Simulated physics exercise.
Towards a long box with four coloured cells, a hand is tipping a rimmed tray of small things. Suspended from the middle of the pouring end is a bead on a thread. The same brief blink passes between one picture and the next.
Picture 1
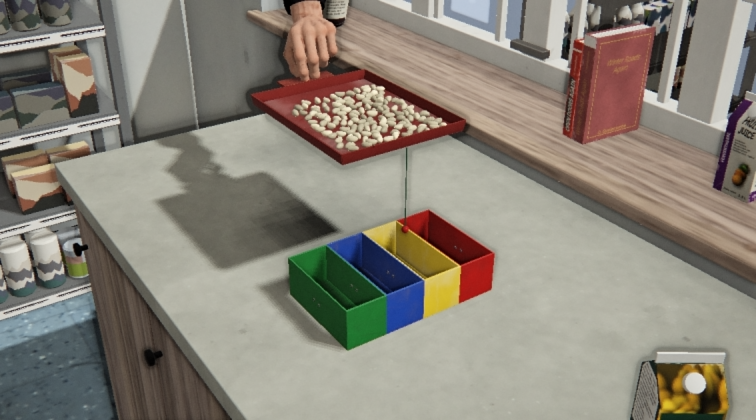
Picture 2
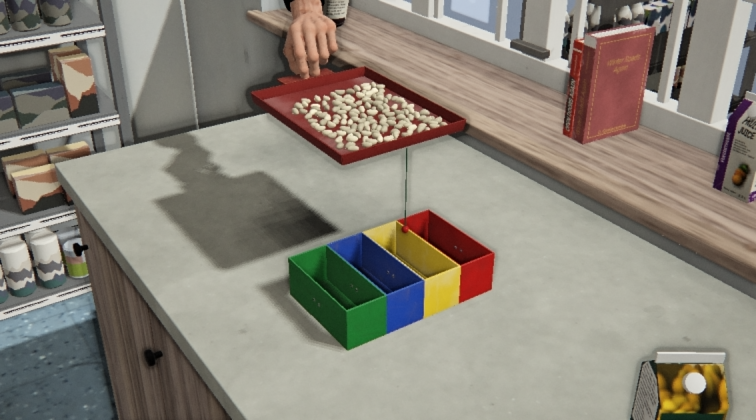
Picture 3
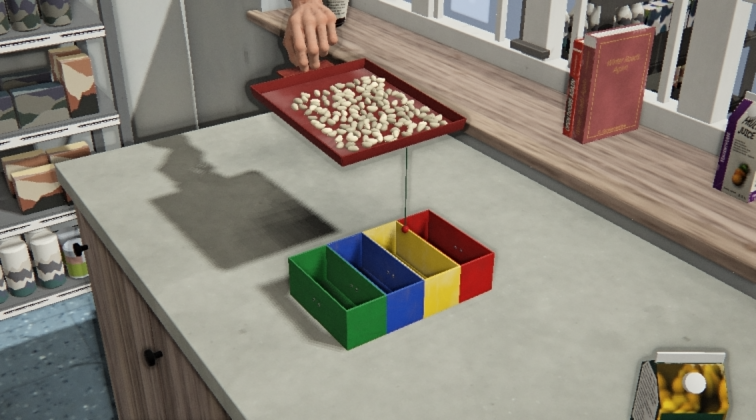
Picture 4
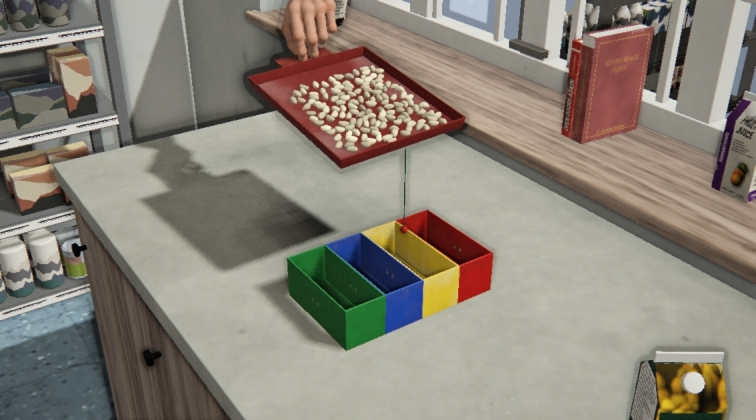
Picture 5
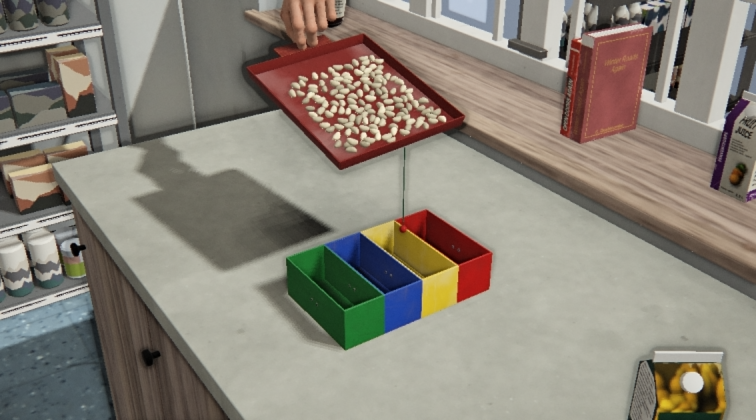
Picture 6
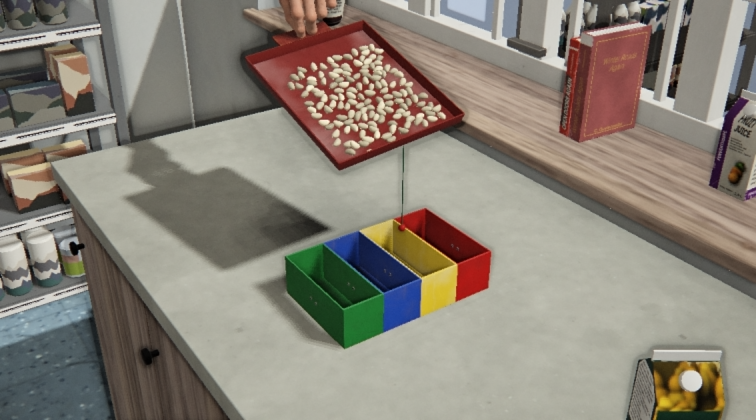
A hand gradually tilts a red tray of white beans above four coloured cells.
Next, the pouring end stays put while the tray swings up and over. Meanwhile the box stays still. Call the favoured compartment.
The blue compartment is favoured.
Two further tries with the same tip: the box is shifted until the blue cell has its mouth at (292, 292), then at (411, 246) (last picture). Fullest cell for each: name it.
First try: The red one. Second try: Green.
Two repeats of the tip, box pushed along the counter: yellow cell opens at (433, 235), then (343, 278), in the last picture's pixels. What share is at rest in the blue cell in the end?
First try: Roughly 30 per cent; second try: Roughly 0 per cent.
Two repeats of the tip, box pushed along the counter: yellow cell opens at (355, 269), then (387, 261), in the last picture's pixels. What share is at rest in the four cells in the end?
First case: Some 80 %; second case: Some 100 %.
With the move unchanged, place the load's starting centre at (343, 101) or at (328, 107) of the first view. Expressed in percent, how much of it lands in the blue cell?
Around 60 then around 60 per cent.
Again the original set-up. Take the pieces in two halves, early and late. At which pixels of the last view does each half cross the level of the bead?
First around (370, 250), afterwards around (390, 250).
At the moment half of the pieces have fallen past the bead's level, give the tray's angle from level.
The angle is roughly 115° at that point.
Soon, tray tipped steeply; nearly all on the tray; a stray few falling or outside the box.
A while on, tray tipped past a quarter turn; nearly all on the tray; a stray few in the green cell; a stray few in the yellow cell; a stray few in the blue cell; a stray few in the red cell; a stray few falling or outside the box.
Towards the end, tray tipped past a quarter turn; about half in the blue cell; about a quarter in the yellow cell; about a quarter in the green cell; a small part in the red cell; a stray few falling or outside the box.
Finally, tray tipped past a quarter turn; about half in the blue cell; about a quarter in the yellow cell; about a quarter in the green cell; a small part in the red cell; a stray few outside the box.
